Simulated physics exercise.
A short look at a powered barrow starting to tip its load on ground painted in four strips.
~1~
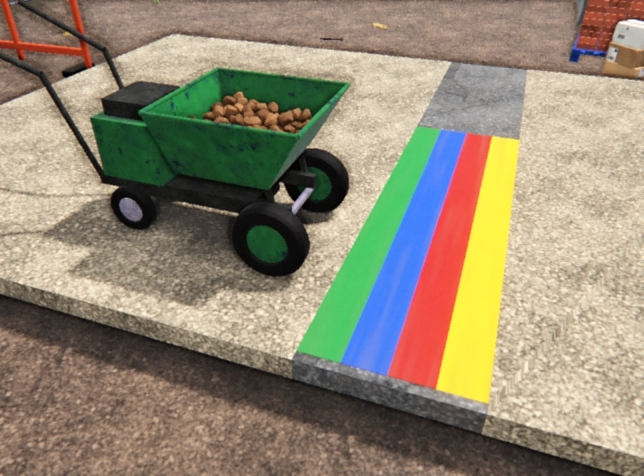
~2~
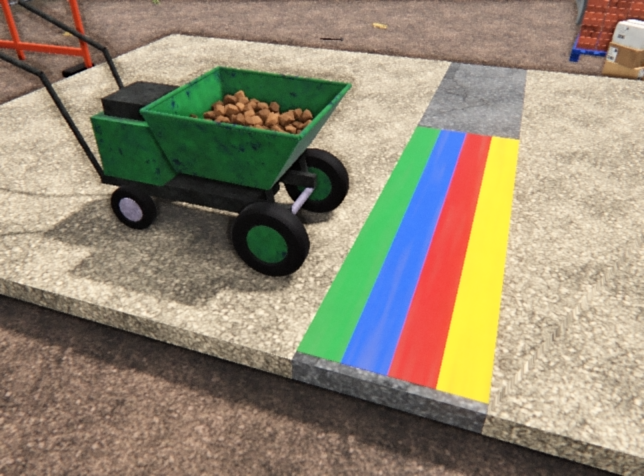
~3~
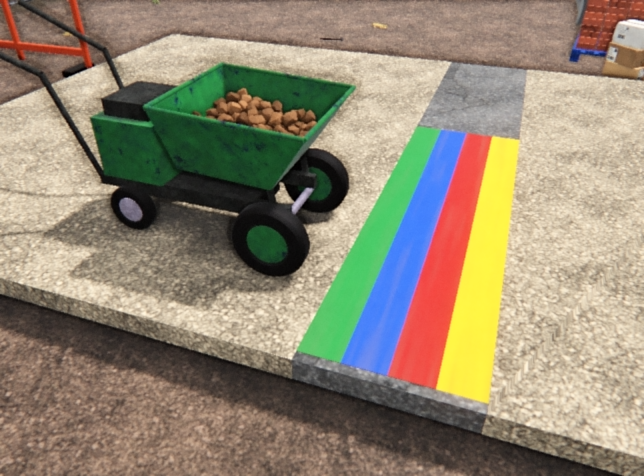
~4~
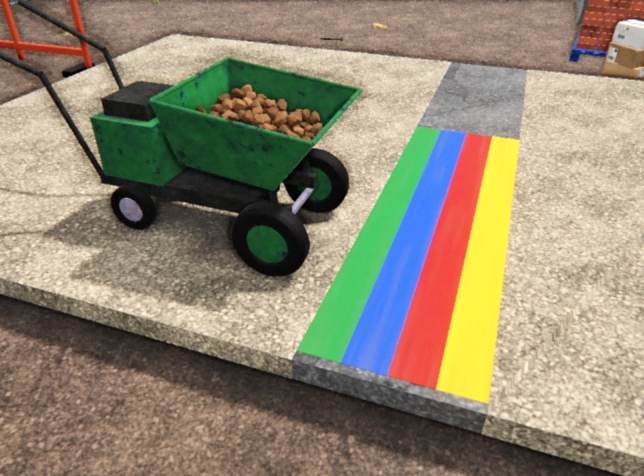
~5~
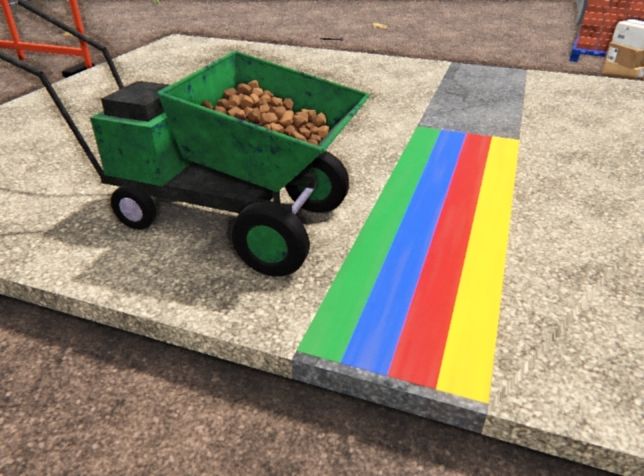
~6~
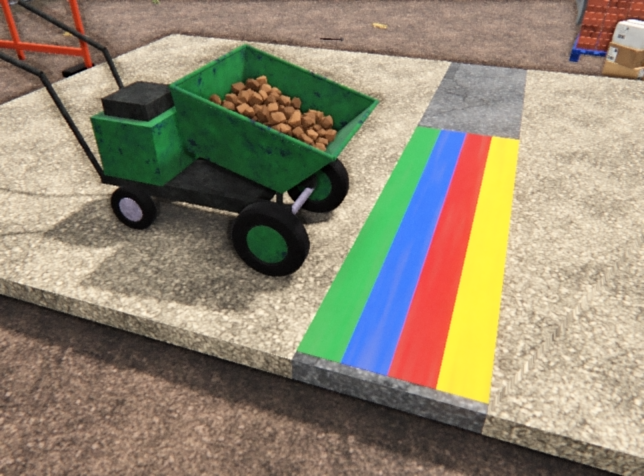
We see a green barrow loaded with brown clods standing on a pale slab, left of green, blue, red and yellow strips; its skip starts level, then gradually tilts forward to the right while the wheels stay still.
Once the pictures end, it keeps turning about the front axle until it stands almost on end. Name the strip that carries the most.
Most covered: The red band.
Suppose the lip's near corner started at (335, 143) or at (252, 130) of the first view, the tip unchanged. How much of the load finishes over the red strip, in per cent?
Near 30 % and 20 %.
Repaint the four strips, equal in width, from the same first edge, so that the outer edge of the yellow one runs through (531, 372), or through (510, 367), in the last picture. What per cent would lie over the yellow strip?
The first gives 10 %, the second 20 %.
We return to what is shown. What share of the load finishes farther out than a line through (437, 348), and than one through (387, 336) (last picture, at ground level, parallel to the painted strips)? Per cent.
About 40 and 80 per cent.
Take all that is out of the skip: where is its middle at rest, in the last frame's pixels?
Roughly at (448, 263).
Soon after the last picture, skip tipped steeply; all in the skip.
A little later, skip tipped right over; nearly all in the skip; a stray few over the blue strip; a small part over the red strip.
Later still, skip tipped right over; about a quarter in the skip; a small part over the blue strip; about a third over the red strip; about a quarter over the yellow strip; a small part off the paint.
By the end, skip tipped right over; a small part in the skip; none over the green strip; about a quarter over the blue strip; about a third over the red strip; about a quarter over the yellow strip; a small part off the paint.
